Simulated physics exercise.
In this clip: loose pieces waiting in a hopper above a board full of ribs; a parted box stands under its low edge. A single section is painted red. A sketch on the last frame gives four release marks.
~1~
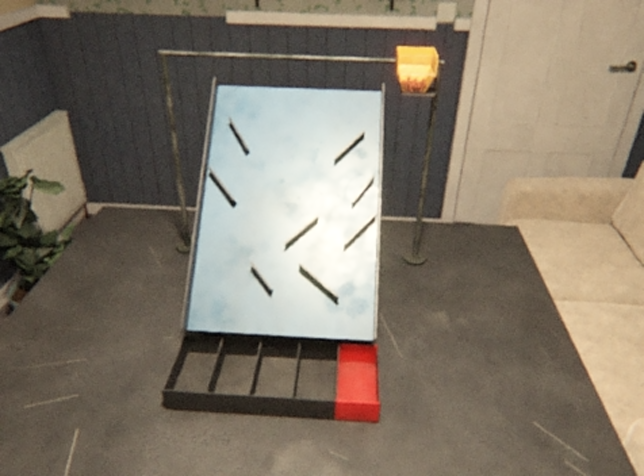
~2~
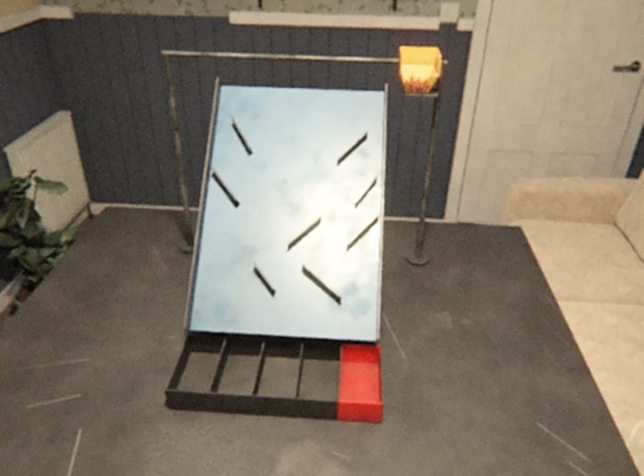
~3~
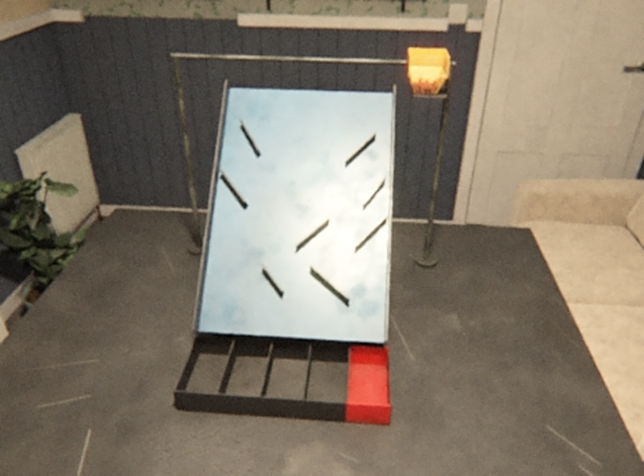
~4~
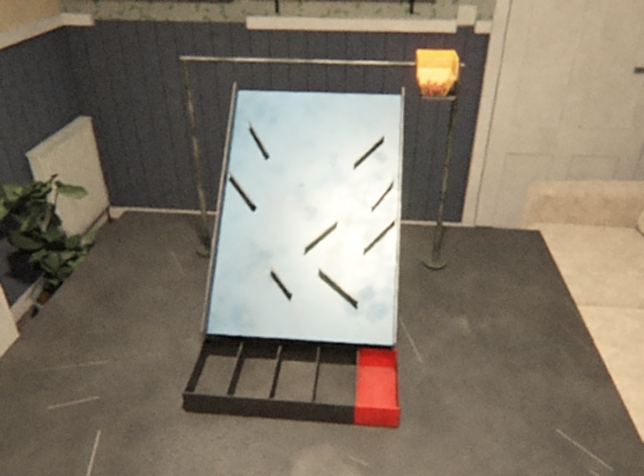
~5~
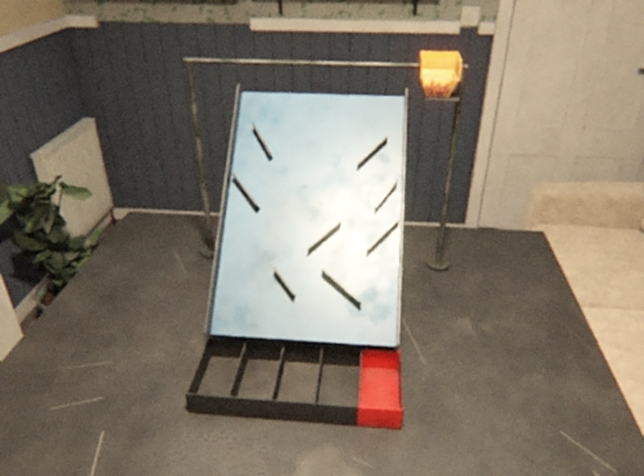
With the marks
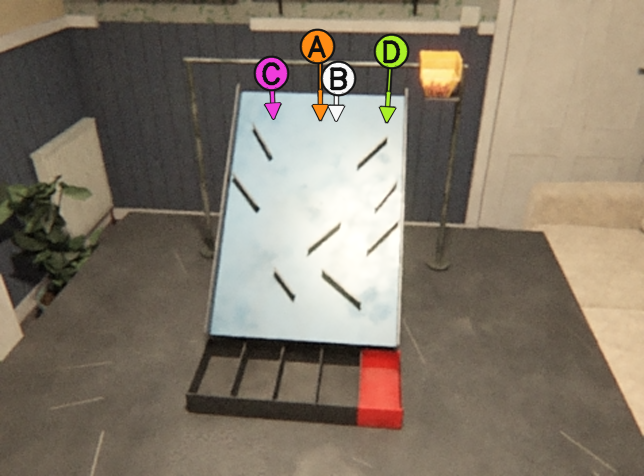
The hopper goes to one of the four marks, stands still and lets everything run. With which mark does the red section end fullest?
Go for D.
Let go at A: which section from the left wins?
It is the third one.
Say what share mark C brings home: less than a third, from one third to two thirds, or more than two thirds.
Less than a third.
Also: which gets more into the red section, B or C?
B.
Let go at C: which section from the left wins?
It is the fourth one.
On the marked copy, mark A meets the board at (320, 114); mark B meets the board at (336, 115); mark C meets the board at (273, 113); mark D meets the board at (387, 116).
For mark A, about a tenth in the red section, almost all in other sections.
For mark B, about a tenth in the red section, the larger part in other sections.
For mark C, just a few in the red section, almost all in other sections.
For mark D, roughly a third in the red section, roughly two thirds in other sections, just a few held on the board.
